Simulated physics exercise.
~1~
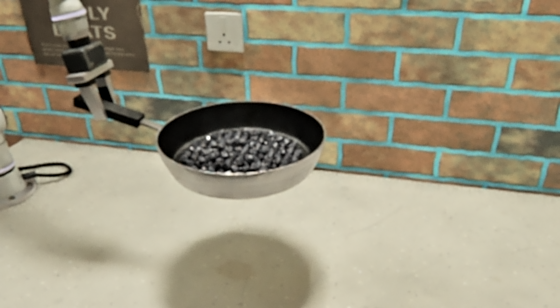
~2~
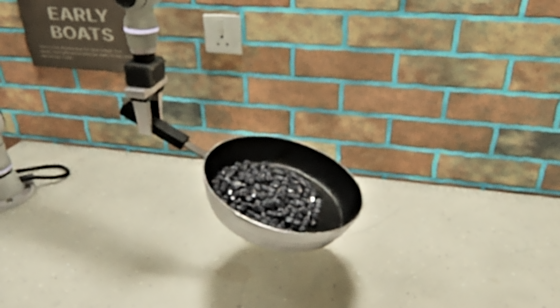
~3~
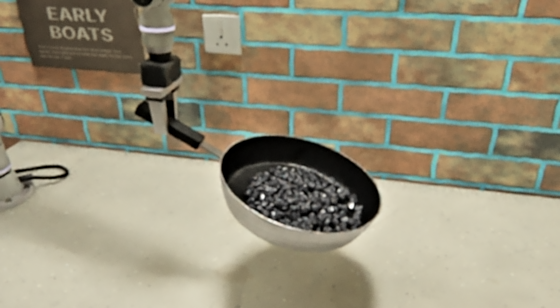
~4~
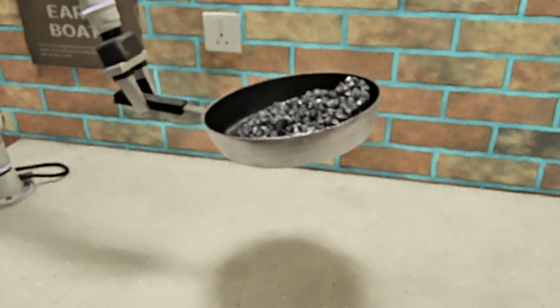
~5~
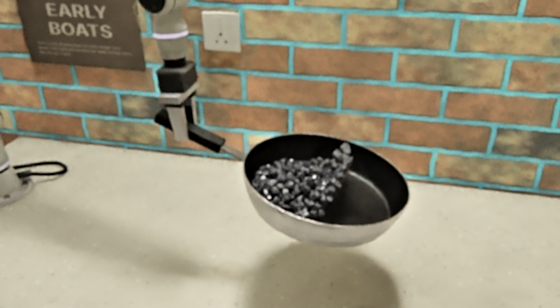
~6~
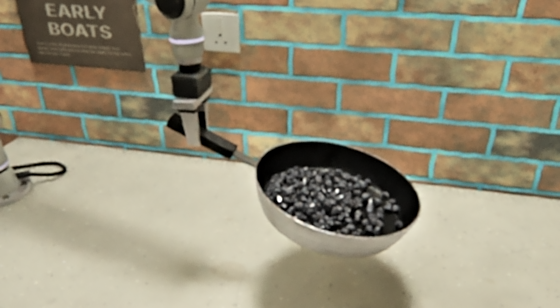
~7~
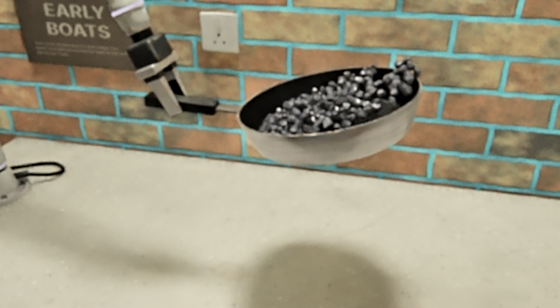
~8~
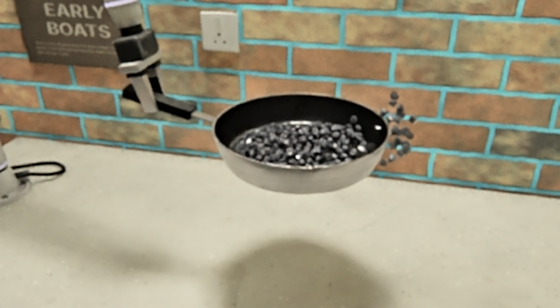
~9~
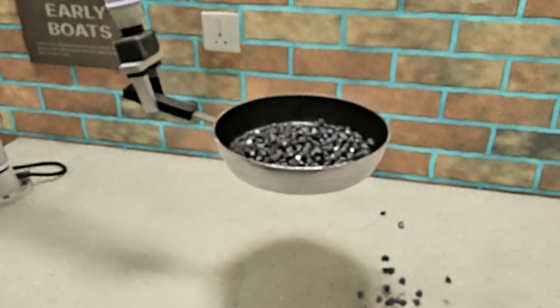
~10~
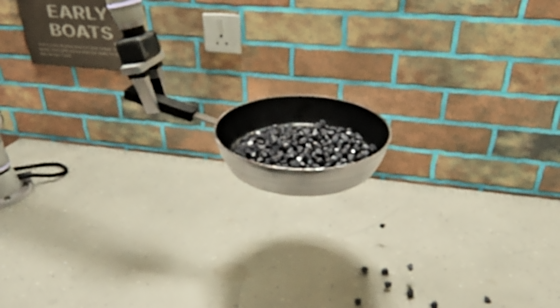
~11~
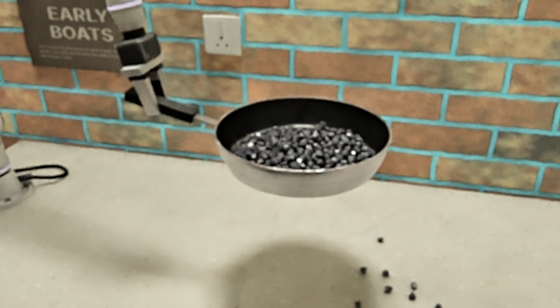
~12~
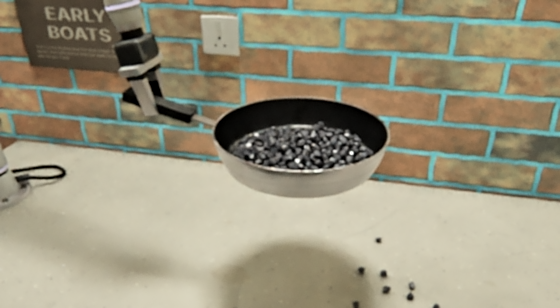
A frying pan full of small dark pebbles, held by a robot arm, dipped, rose and tilted repeatedly above a pale table until some pebbles flew over the right rim; the pan then levelled and stayed still, mostly full, with a few pebbles scattered below.
